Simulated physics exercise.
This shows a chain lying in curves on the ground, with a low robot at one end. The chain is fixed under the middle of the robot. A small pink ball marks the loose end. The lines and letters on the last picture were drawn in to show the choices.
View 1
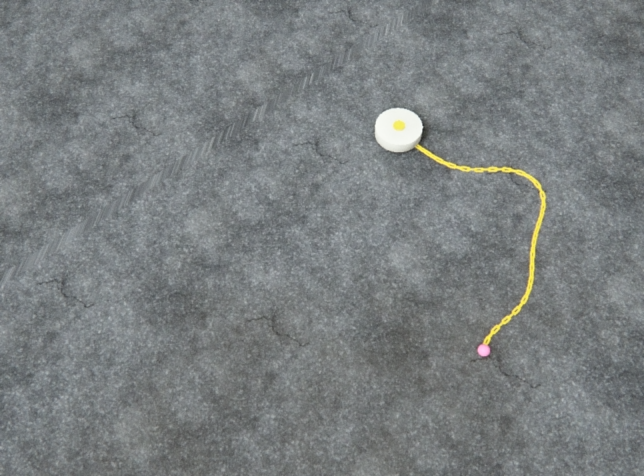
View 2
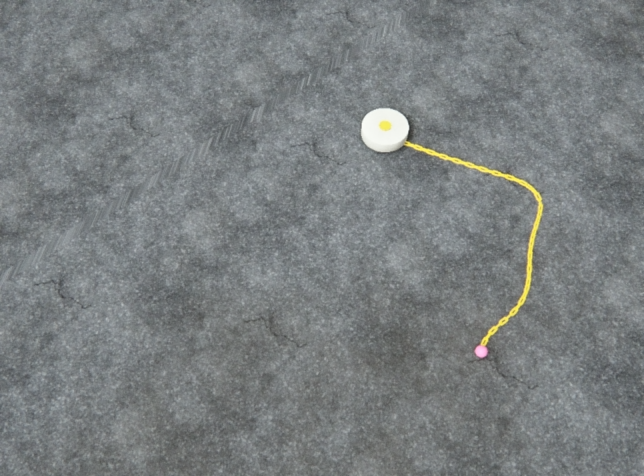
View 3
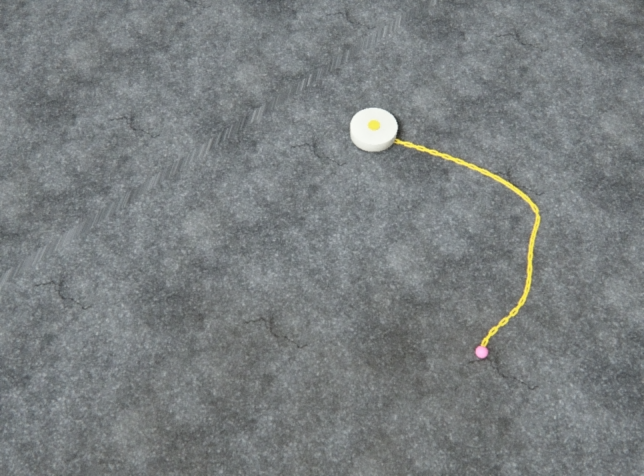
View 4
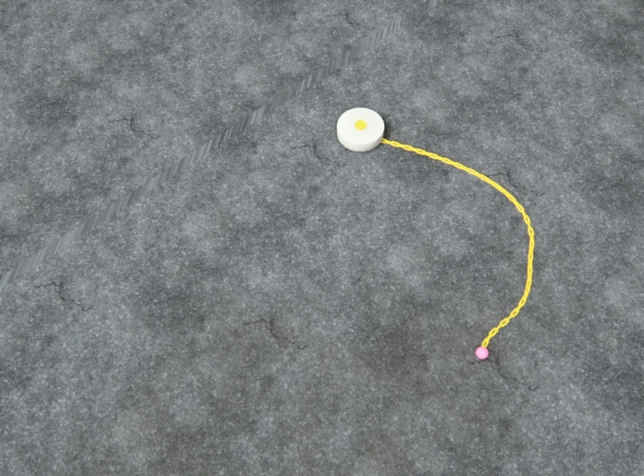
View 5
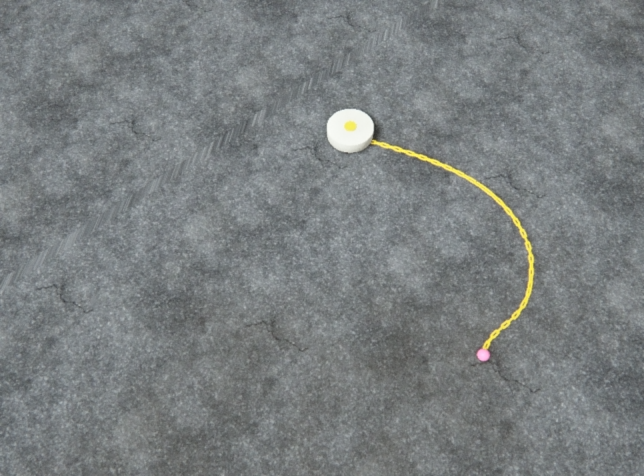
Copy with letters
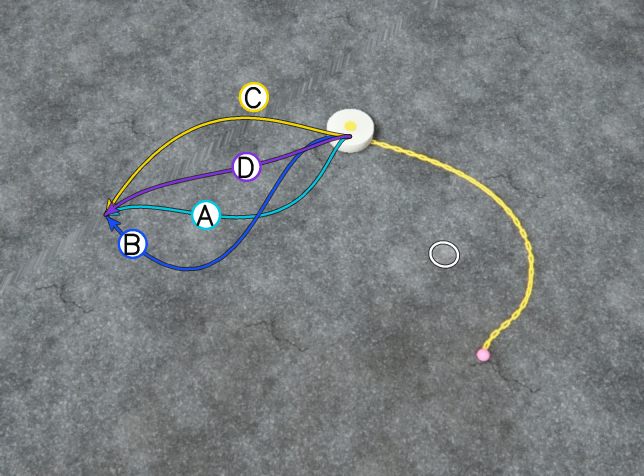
A stretch of mottled grey ground with fine cracks is seen from above at a slant, the view staying still. A low, round white robot with a yellow centre sits above and right of the middle, joined to a yellow chain that curves rightward and down to a small pink ball. The robot slides steadily left, drawing the chain's wavy upper part into a smoother arc, while the pink end barely shifts.
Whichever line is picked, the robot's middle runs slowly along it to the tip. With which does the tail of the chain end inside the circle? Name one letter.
C.
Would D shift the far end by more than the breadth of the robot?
On that route, yes.
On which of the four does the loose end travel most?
Route C.
On the marked copy, A from (350, 137) via (255, 216) to (105, 215); B from (350, 137) via (246, 233) to (108, 217); C from (350, 137) via (208, 123) to (106, 213); D from (350, 137) via (229, 171) to (105, 215); the ring at (444, 254).
Following C. Soon after the start, robot (246, 113), middle of the chain (393, 192), free end (495, 326).
Later, robot (151, 151), middle of the chain (322, 180), free end (466, 272).
In the end, robot (103, 210), middle of the chain (284, 190), free end (444, 253); the free end is on the ring.
As for the rest, A leaves the free end at (457, 303); B leaves the free end at (461, 306); D leaves the free end at (456, 279).
